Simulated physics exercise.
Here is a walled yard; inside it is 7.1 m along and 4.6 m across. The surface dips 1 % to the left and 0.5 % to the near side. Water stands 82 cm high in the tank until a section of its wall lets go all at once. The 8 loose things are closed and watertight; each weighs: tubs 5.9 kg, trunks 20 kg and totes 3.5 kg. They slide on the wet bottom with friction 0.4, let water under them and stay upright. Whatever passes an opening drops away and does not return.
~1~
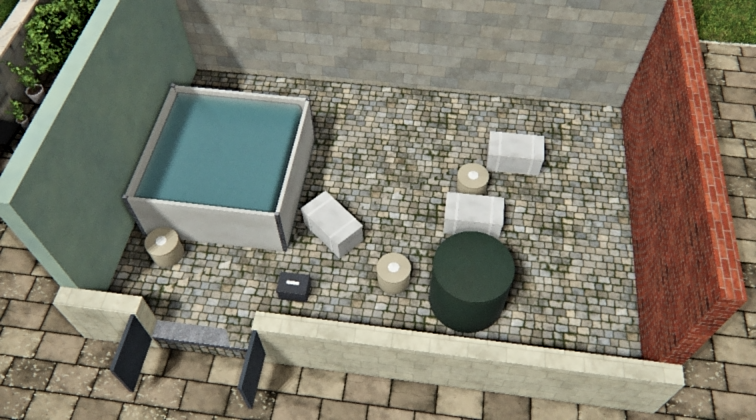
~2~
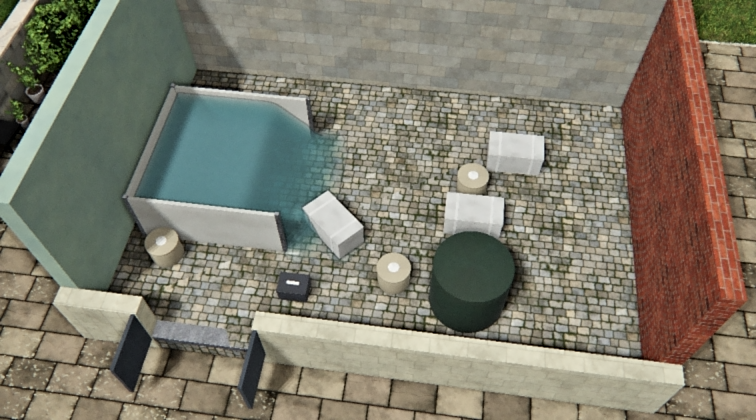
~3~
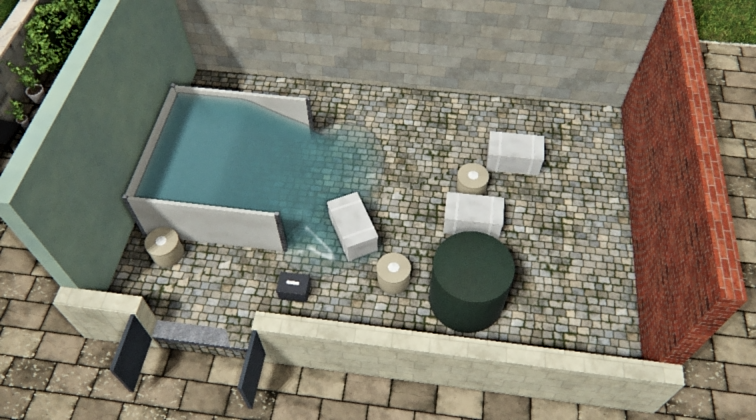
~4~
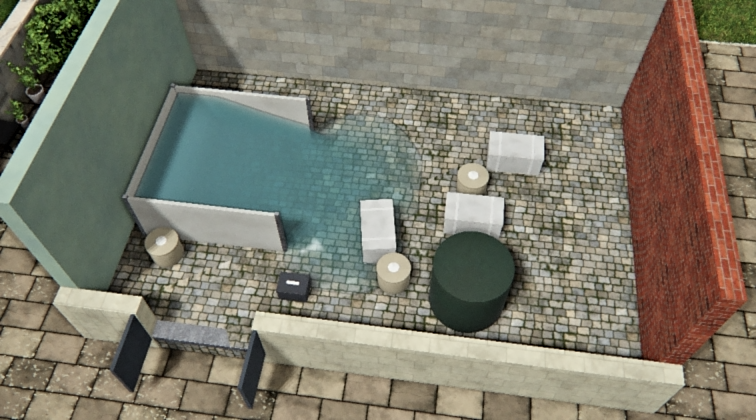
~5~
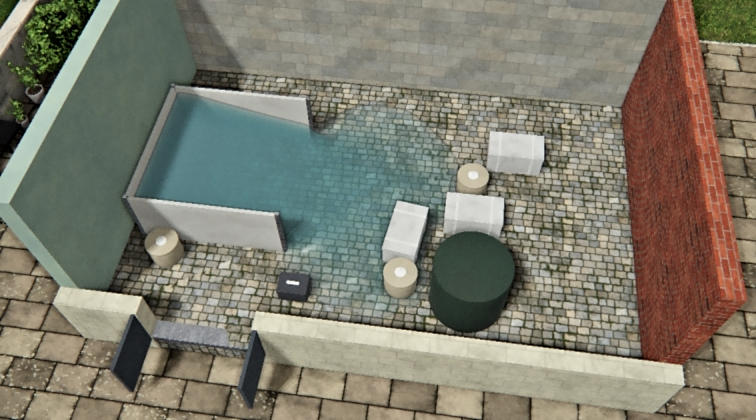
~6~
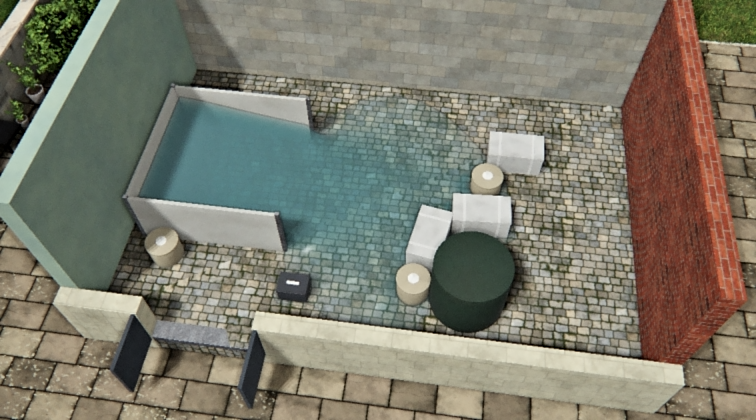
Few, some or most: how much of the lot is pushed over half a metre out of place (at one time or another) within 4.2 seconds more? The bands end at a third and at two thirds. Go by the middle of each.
It is at least two thirds.
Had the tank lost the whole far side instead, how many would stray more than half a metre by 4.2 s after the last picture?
In that case 5 of them.
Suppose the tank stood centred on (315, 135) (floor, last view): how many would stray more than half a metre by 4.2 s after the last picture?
Then 5.
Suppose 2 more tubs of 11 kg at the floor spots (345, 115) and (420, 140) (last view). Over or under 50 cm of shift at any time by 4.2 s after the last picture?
In turn: Under, more.
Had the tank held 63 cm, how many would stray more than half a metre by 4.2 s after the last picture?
Then 6.
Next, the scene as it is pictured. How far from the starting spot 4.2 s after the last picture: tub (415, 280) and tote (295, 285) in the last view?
In that order: 60 cm, 120 cm.
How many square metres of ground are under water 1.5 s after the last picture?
Roughly 25 m2.
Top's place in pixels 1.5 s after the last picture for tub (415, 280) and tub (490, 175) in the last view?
Around (437, 320) and (619, 164).
Then, 0.4 s after the last picture 3 of 8 are over 50 cm from their spots; 2 afloat.
Then, 1.5 s after the last picture 5 of 8 are over 50 cm from their spots; 4 afloat.
Then, 2.8 s after the last picture 5 of 8 are over 50 cm from their spots; 5 afloat.
Then, 4.2 s after the last picture 4 of 8 are over 50 cm from their spots, and 6 have been at some point; 7 afloat.
